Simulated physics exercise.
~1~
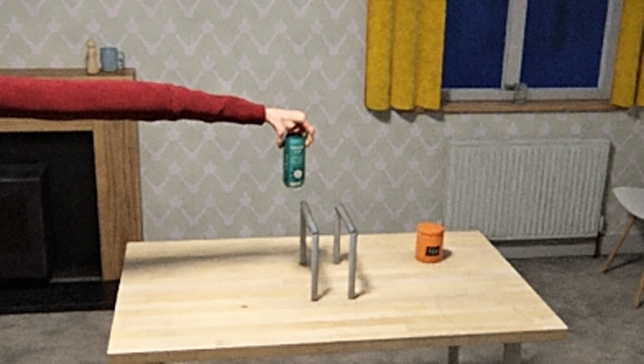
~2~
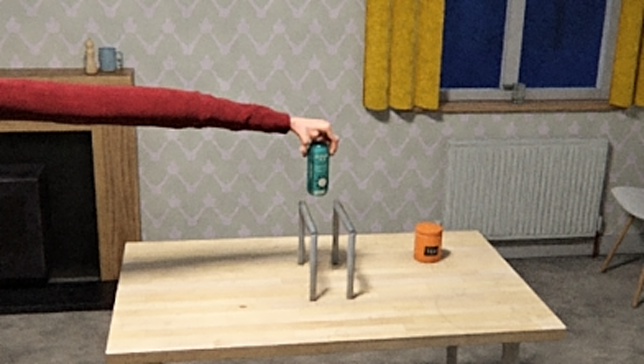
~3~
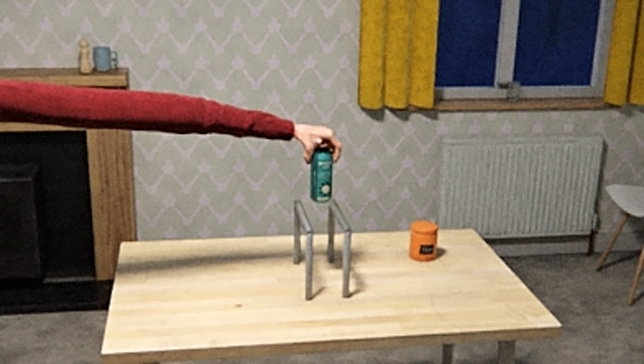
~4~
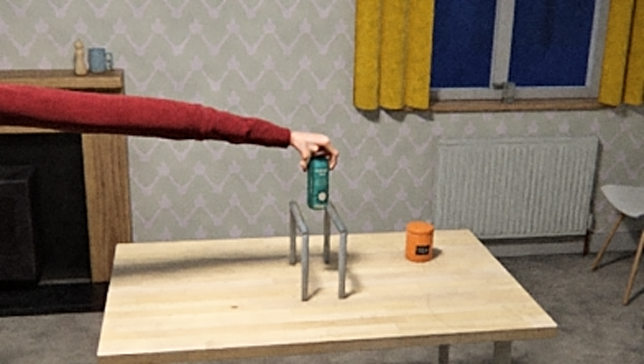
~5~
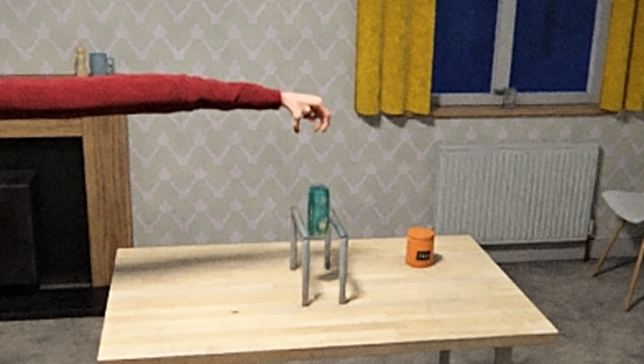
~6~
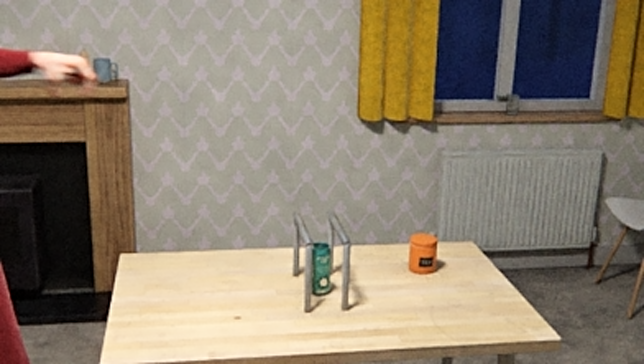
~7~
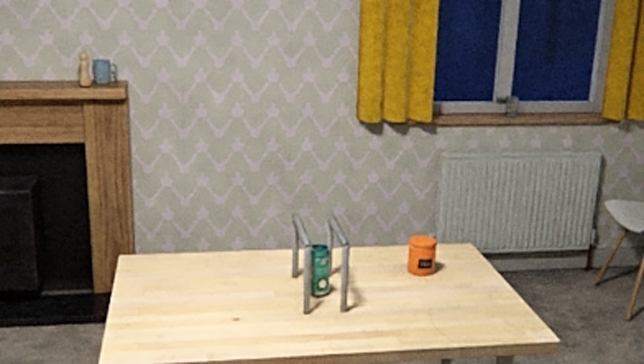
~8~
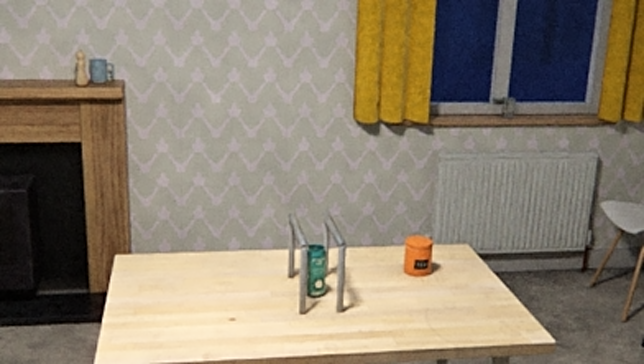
An arm in a red sleeve reaches in from the left, holding a turquoise can upright above a pale wooden table, seen from the front and slightly above by a gently swaying camera. On the table stand a grey metal stand with a gap in its top and, to the right, an orange jar, with a fireplace, patterned wallpaper, yellow curtains and a radiator behind. The hand moves the can right and lowers it over the stand. It lets go and draws back as the can drops through the gap. The arm leaves to the left, and the can rests upright between the stand's legs, the jar unmoved.
